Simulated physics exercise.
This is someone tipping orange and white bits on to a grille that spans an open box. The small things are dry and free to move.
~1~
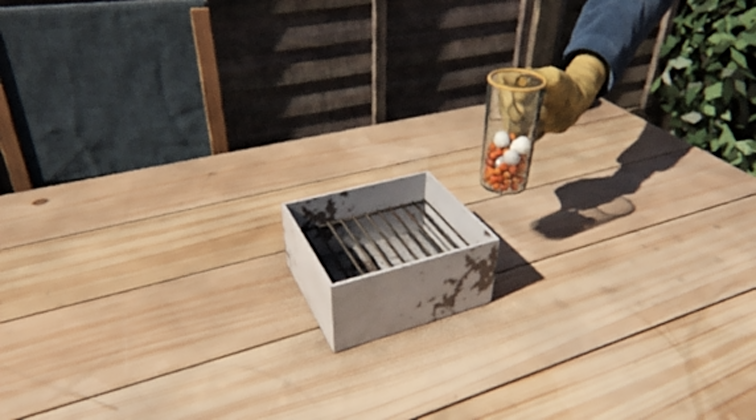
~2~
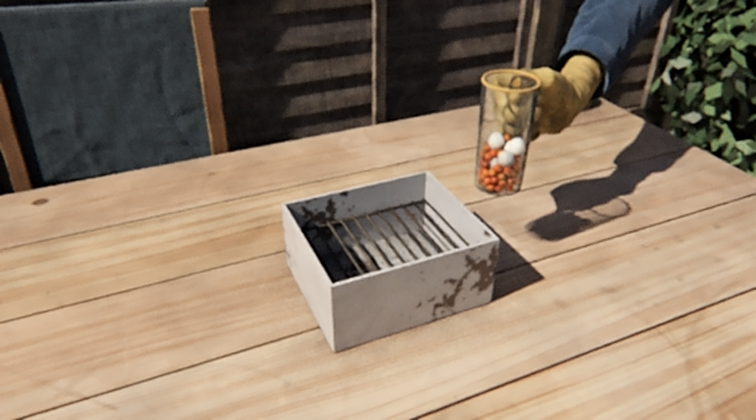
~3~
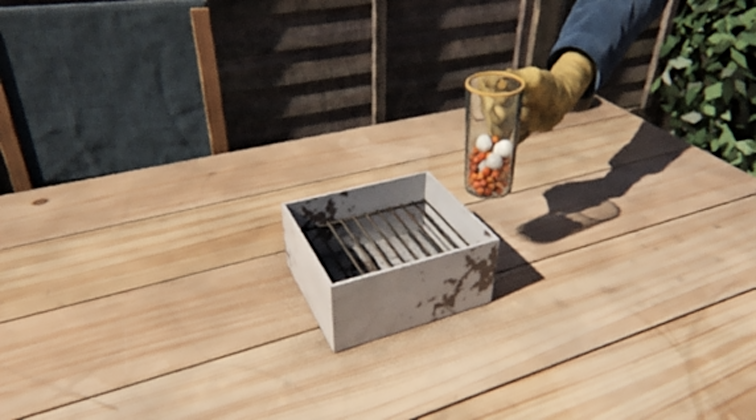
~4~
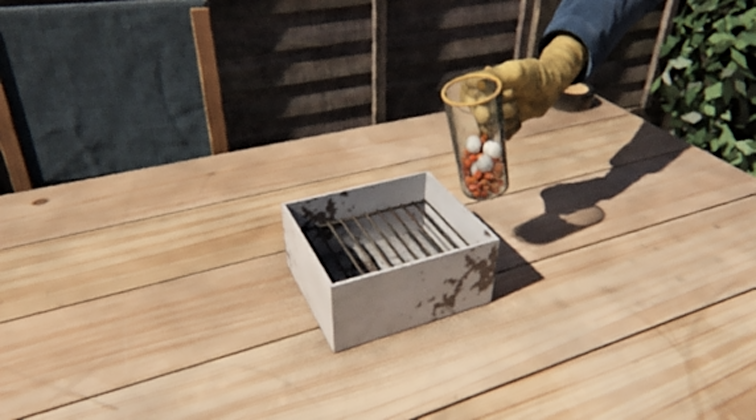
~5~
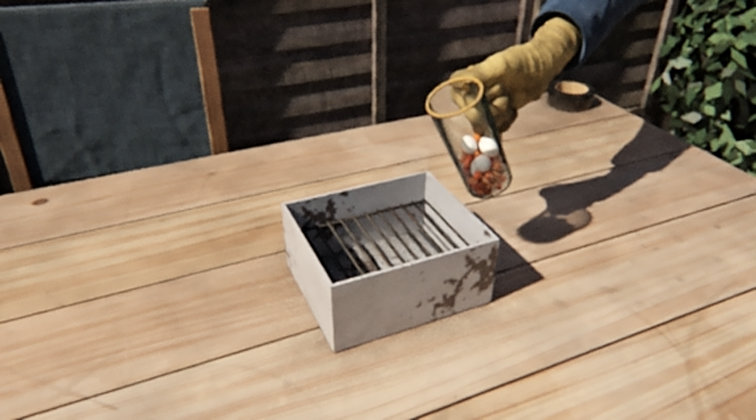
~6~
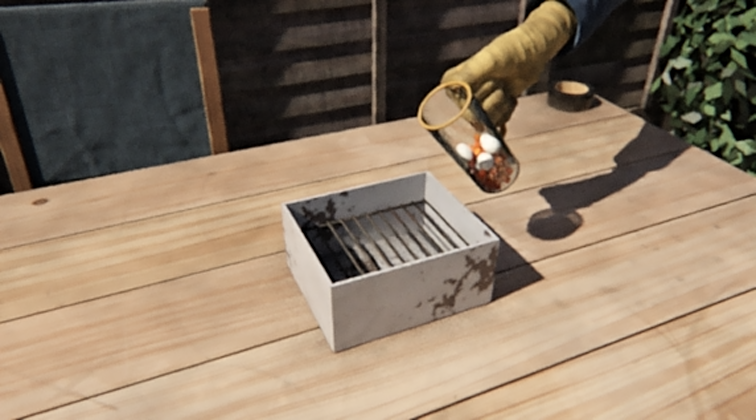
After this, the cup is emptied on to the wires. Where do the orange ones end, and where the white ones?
Orange: They end up below. White: They get caught above.
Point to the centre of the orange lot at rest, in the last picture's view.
Near (399, 285).
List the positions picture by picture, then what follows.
The first picture shows cup at (510, 134), upright; rack at (338, 262), 12 wires across; orange sweets at (508, 170), narrower than the gaps; white sweets at (517, 150), wider than the gaps.
The second picture shows cup at (504, 135), upright; white ones at (511, 151).
The third picture shows cup at (492, 138), tipped 3°; orange ones at (492, 173).
The fourth picture shows cup at (479, 140), tipped 14°; white ones at (477, 171).
The fifth picture shows cup at (473, 142), tipped 26°; orange ones at (487, 171).
The sixth picture shows cup at (473, 142), tipped 38°; rack at (338, 262); orange ones at (493, 165); white ones at (483, 167).
Then, 0.54 s after the last picture, orange ones, all in the cup; white ones, all in the cup.
Then, 1.01 s after the last picture, orange ones, nearly all in the cup, a stray few on or over the wires; white ones, most in the cup, about a quarter on or over the wires.
Then, 1.41 s after the last picture, orange ones, about a quarter on or over the wires, most under the rack, a stray few outside the box; white ones, all on or over the wires.
By the end, orange ones, nearly all under the rack, a stray few outside the box; white ones, all on the wires, none under the rack.
